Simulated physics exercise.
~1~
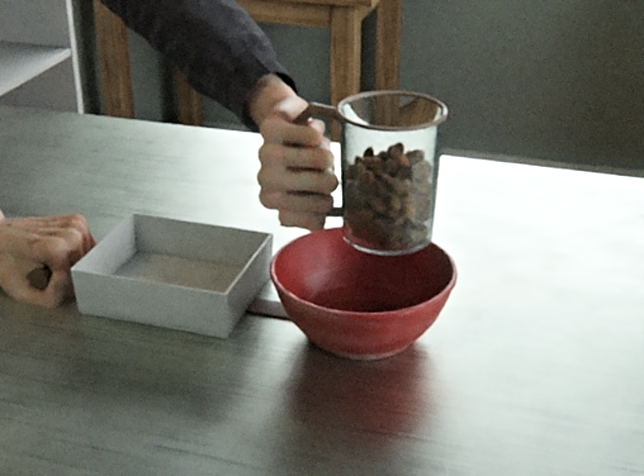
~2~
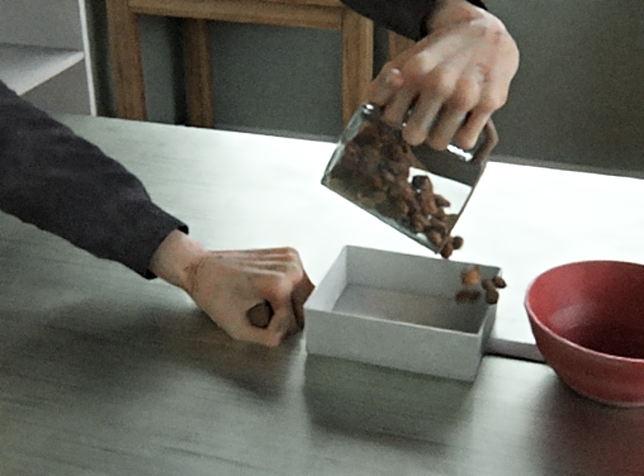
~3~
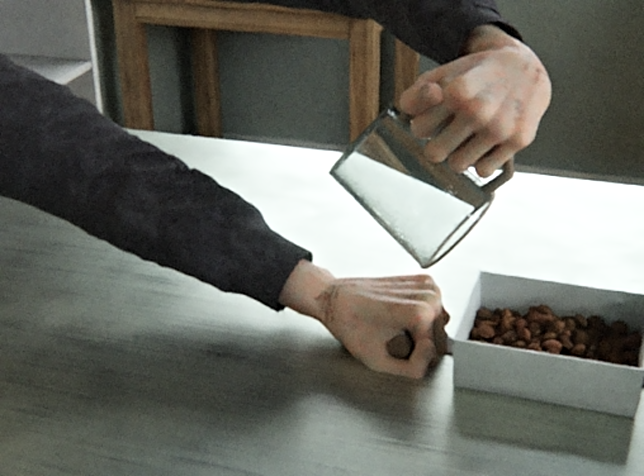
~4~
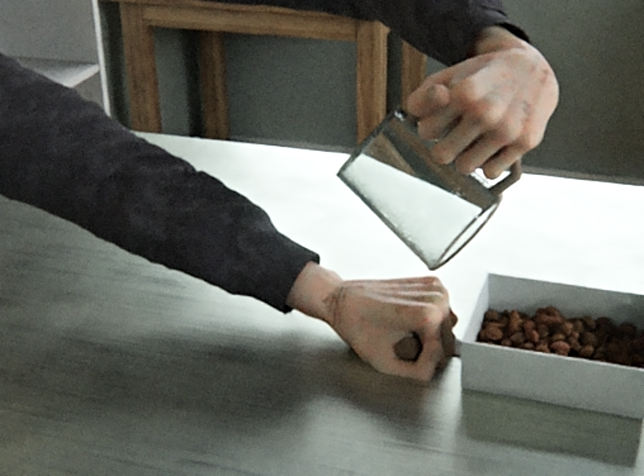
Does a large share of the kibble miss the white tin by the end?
No, the kibble ends up in the white tin, and the cup is left empty.
